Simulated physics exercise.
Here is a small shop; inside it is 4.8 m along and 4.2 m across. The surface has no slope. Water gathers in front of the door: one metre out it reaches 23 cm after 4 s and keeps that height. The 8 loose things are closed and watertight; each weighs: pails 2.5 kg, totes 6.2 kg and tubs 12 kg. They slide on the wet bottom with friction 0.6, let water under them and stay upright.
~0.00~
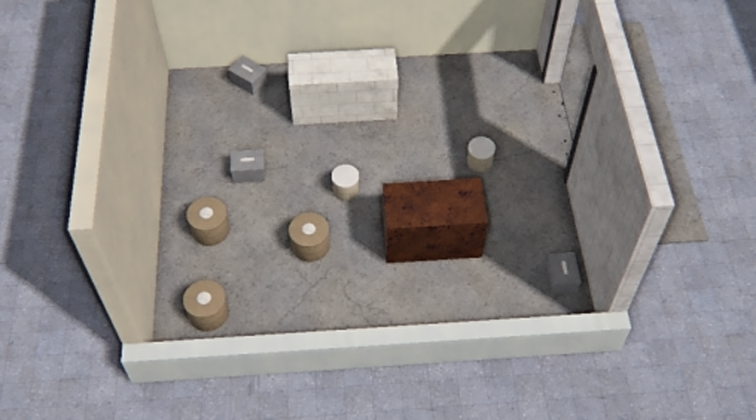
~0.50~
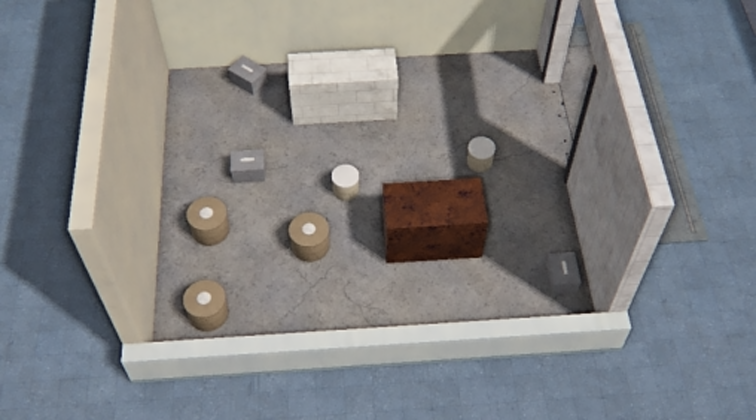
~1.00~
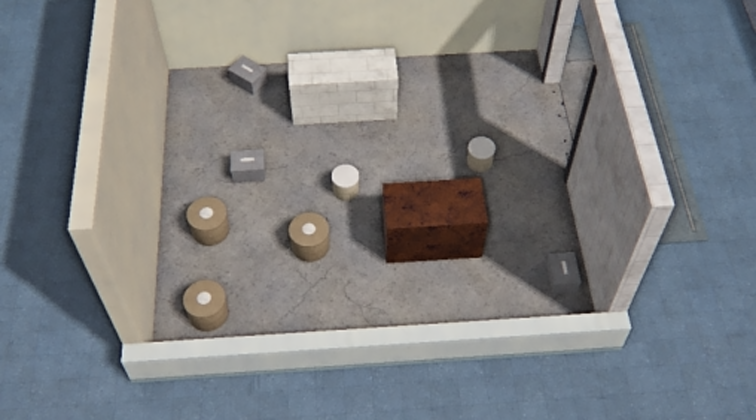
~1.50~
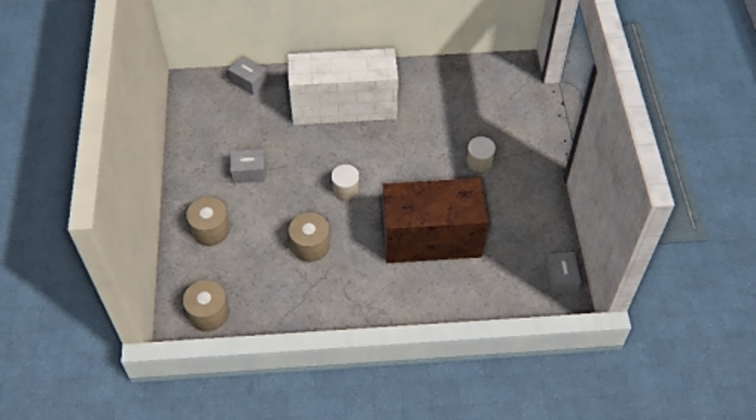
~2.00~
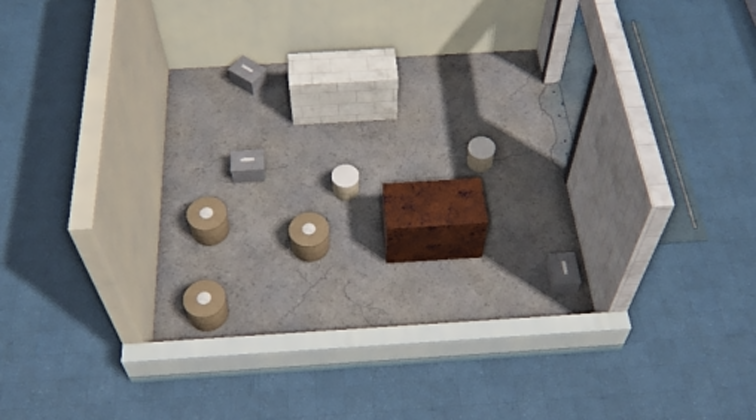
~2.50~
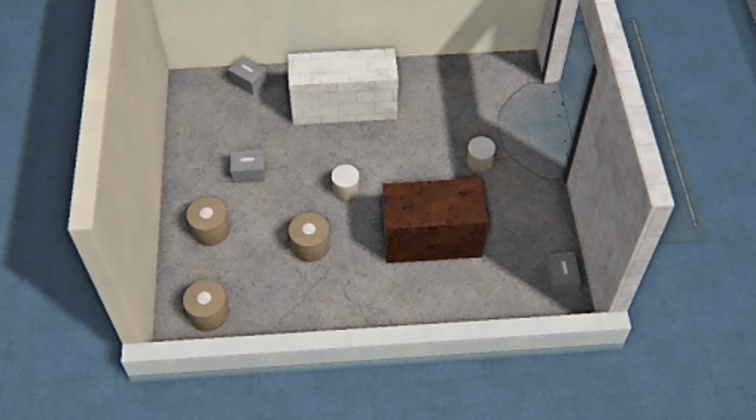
Blue water spread over the paving around a small open-topped shop, then crept through the doorway on the right and formed a shallow puddle inside, while the tubs, boxes and large blocks stayed still.
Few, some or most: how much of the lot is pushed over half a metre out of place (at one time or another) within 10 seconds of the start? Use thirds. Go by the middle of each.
That comes to two thirds or more.
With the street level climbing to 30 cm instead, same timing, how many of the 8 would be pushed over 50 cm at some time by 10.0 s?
In that case 7 of them.
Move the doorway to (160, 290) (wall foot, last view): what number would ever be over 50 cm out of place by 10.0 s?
Then 5.
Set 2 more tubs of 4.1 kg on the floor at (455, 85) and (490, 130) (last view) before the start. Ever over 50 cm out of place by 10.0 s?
In that order: Past it, past it.
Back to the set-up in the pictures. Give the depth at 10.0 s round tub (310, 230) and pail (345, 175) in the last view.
Roughly 7 and 5 cm.
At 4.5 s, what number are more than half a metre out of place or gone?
By then 1.
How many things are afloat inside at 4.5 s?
I count 1.
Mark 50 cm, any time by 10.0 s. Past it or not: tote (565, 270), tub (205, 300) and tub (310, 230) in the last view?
In turn: Under, past it, under.
After 3.5 s 0 of 8 are over 50 cm from their spots; 0 afloat.
After 4.5 s 1 of 8 are over 50 cm from their spots; 1 afloat.
After 7.0 s 4 of 8 are over 50 cm from their spots; 3 afloat.
After 10.0 s 6 of 8 are over 50 cm from their spots, and 6 have been at some point; 6 afloat.
